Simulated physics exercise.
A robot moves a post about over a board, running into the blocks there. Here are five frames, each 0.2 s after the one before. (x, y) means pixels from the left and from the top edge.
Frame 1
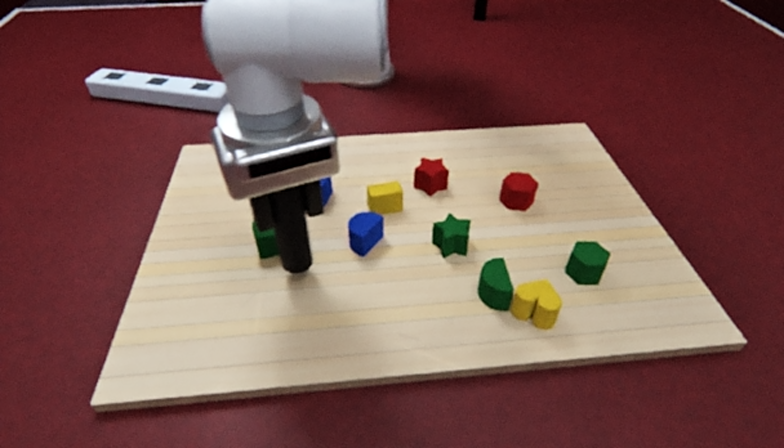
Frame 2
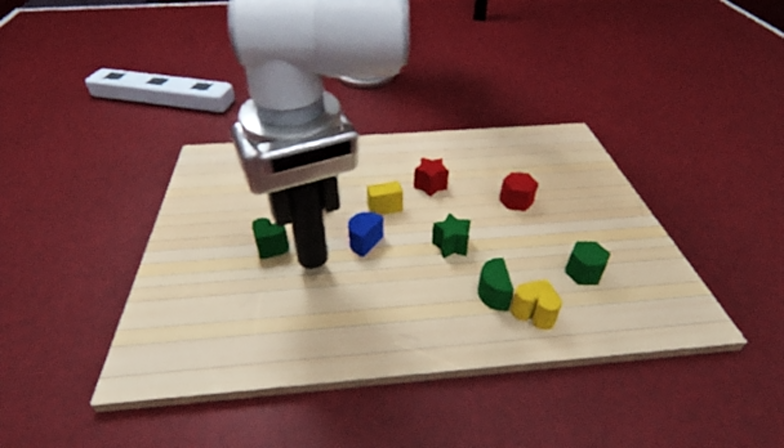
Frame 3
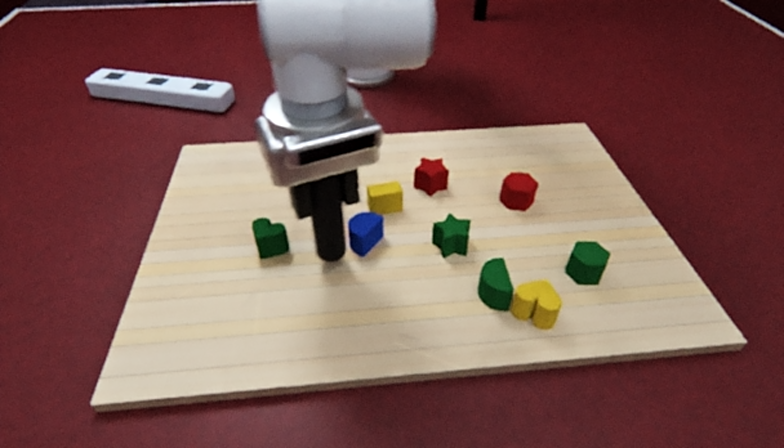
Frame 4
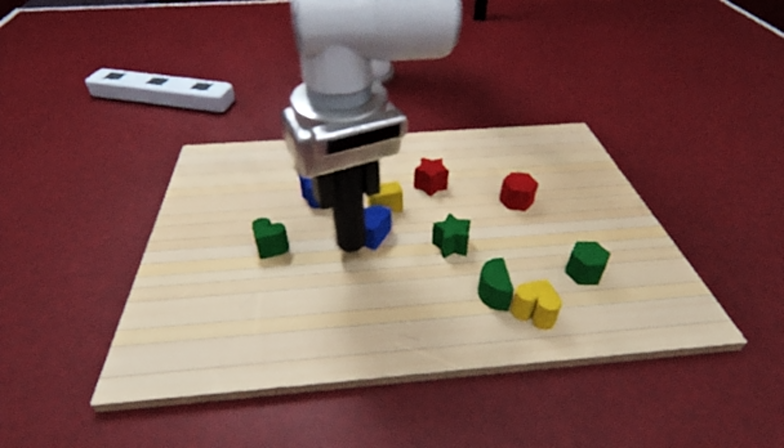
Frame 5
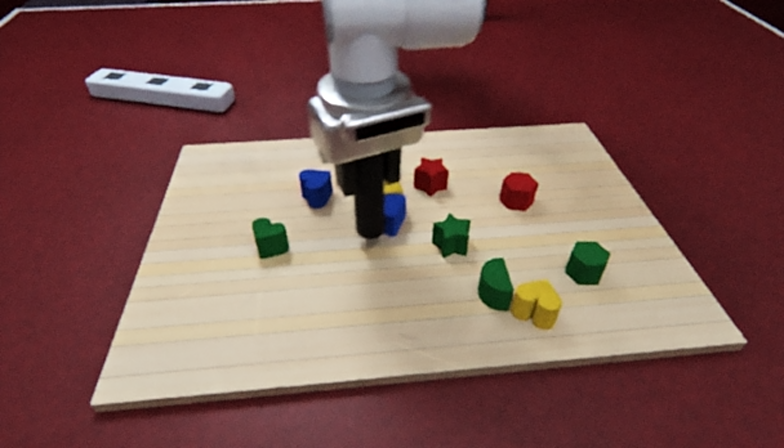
On a light wooden board set on a red surface, a robot arm moves a dark post rightward and slightly away among colored blocks, then pushes the blue block toward the yellow one while the green and red blocks stay still.
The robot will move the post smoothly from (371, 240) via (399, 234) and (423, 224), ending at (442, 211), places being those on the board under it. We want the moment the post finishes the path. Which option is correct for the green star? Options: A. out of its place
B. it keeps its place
My answer is option B.
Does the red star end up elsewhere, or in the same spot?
At the moment the path ends, the red star no longer stands where it did.
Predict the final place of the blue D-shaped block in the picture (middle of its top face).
So, by the moment the path ends, you'll find the top centre of the blue D-shaped block at (423, 179).
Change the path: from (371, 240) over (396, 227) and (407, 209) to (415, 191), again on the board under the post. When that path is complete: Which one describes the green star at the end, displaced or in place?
It holds its position.
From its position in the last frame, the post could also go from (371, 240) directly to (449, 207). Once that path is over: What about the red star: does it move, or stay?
Moved.
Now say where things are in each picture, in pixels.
Lower end of the post at (298, 263), tops of blocks, yellow rectangular block at (385, 188), blue D-shaped block at (364, 222), red star at (432, 166), green star at (454, 225), in the first frame.
Post at (313, 258), blocks as before, in the second frame.
Post at (331, 251), blocks as before, in the third frame.
Post at (351, 242), blue D-shaped block at (373, 215), in the fourth frame.
Post at (370, 230), yellow rectangular block at (385, 187), blue D-shaped block at (390, 203), red star at (432, 166), green star at (454, 225), in the fifth frame.
On the path given first. One third of the way, post at (400, 224); yellow rectangular block at (385, 184), turned 20° anticlockwise; blue D-shaped block at (407, 194), turned 40° anticlockwise.
Two thirds of the way, post at (424, 214); yellow rectangular block at (385, 183), turned 30° anticlockwise; blue D-shaped block at (418, 186), turned 90° anticlockwise.
At the end, post at (443, 201); yellow rectangular block at (385, 183), turned 30° anticlockwise; blue D-shaped block at (423, 179), turned 135° anticlockwise; red star at (431, 159); green star not moved.
